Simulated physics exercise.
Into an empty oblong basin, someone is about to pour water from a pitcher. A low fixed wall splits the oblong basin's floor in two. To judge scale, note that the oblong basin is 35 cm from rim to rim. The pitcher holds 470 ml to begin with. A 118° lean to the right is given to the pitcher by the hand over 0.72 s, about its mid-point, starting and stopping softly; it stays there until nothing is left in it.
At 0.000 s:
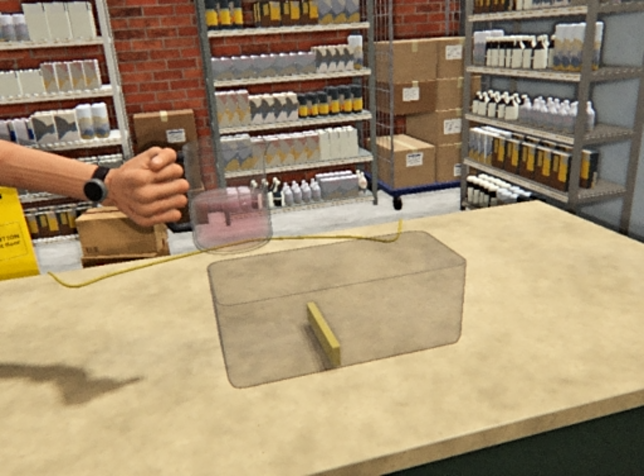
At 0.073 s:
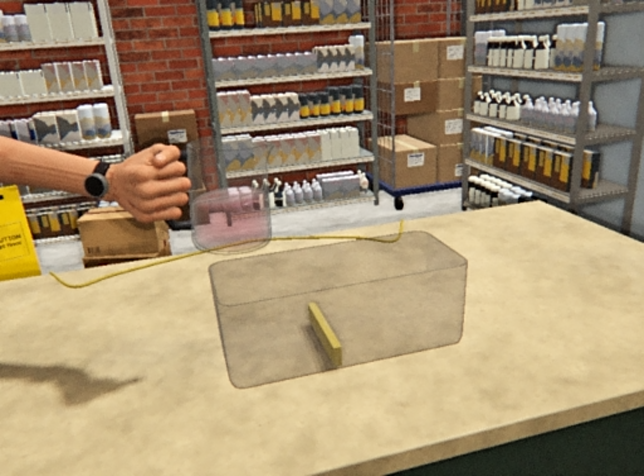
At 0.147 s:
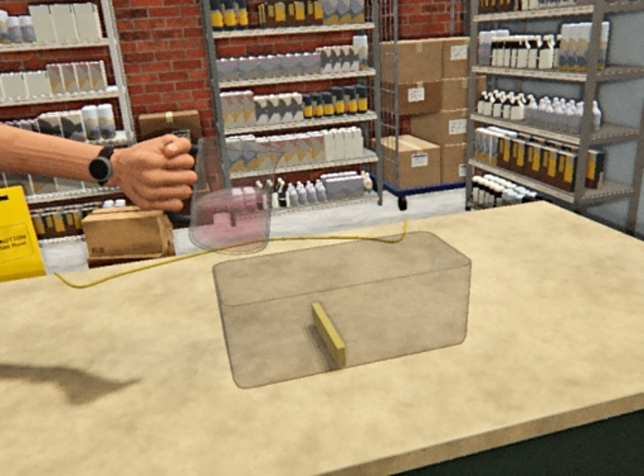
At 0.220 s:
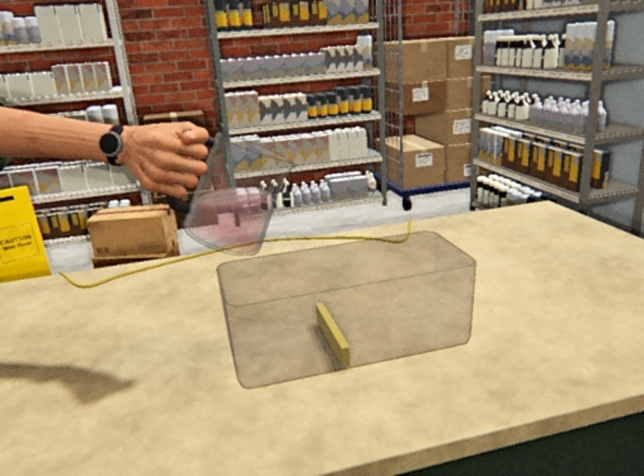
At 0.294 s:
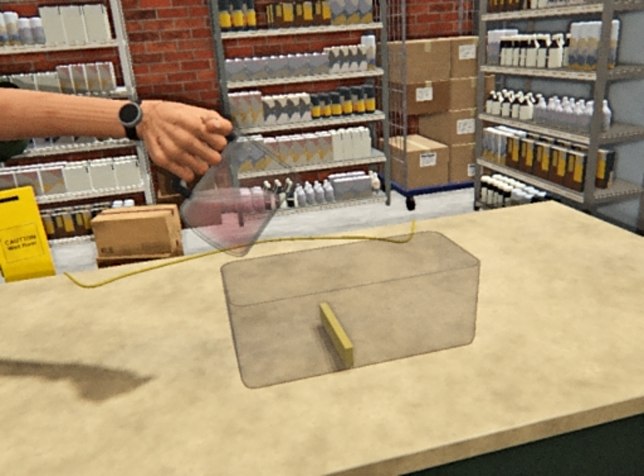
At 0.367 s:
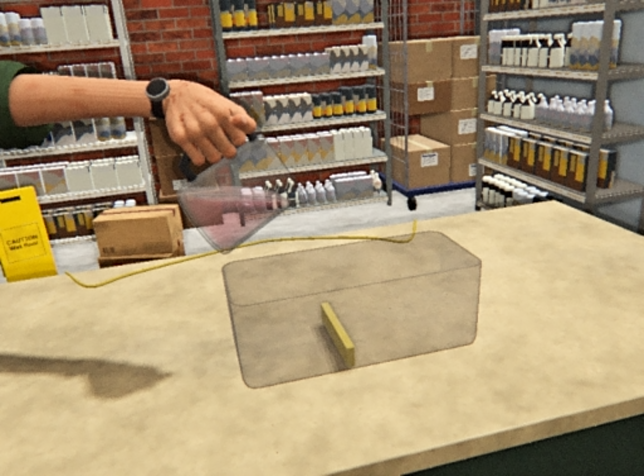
A hand wearing a dark watch held a see-through pitcher of pinkish liquid above a counter and tilted it steeply to the right, beside a clear oblong basin, with stocked shelves behind.
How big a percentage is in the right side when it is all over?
Roughly 59 per cent is in the right side.
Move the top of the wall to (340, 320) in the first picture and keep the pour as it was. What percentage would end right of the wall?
Estimate: About 15 percent.
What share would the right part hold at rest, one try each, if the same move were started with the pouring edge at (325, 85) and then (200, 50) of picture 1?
Some 80 and 10 per cent, in that order.
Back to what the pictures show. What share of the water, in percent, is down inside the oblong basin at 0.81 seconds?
Near 82 per cent of the total.
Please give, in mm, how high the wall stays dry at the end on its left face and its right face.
Left roughly 22 mm; right roughly 22 mm.
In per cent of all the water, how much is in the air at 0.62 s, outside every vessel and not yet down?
Some 28 per cent, I reckon.
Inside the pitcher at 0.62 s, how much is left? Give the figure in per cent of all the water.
I'd put it near 52 percent.
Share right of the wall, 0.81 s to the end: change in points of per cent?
It goes higher by about 8 %.
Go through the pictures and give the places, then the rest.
In the first frame, it leans 0°; its right rim is at (271, 140); the water meets the walls at (191, 200) and (264, 191); the oblong basin's rim runs from (211, 285) to (445, 246); the wall's top is at (322, 324).
In the second frame, it leans 3°; its right rim is at (275, 143); the water meets the walls at (192, 202) and (265, 190).
In the third frame, it leans 12°; its right rim is at (285, 151); the water meets the walls at (194, 204) and (268, 191).
In the fourth frame, it leans 25°; its right rim is at (297, 164); the water meets the walls at (193, 202) and (273, 192).
In the fifth frame, it leans 42°; its right rim is at (306, 182); the water meets the walls at (182, 203) and (280, 194).
In the sixth frame, it leans 61°; its right rim is at (307, 202); the water meets the walls at (180, 192) and (289, 196).
Then, 0.62 s in, the tilt is 113° and 52 per cent is still to pour, 11 is left of the wall and 9 right of it.
Then, 0.81 s in, the tilt is 118° and 10 per cent is still to pour, 31 is left of the wall and 51 right of it.
Then, 1.01 s in, the tilt is 118° and 0 per cent is still to pour, 39 is left of the wall and 59 right of it.
Then, 1.22 s in, the tilt is 118° and 0 per cent is still to pour, 40 is left of the wall and 59 right of it.
Finally, 40 per cent lies left of the wall, 59 right of it and 0 outside.
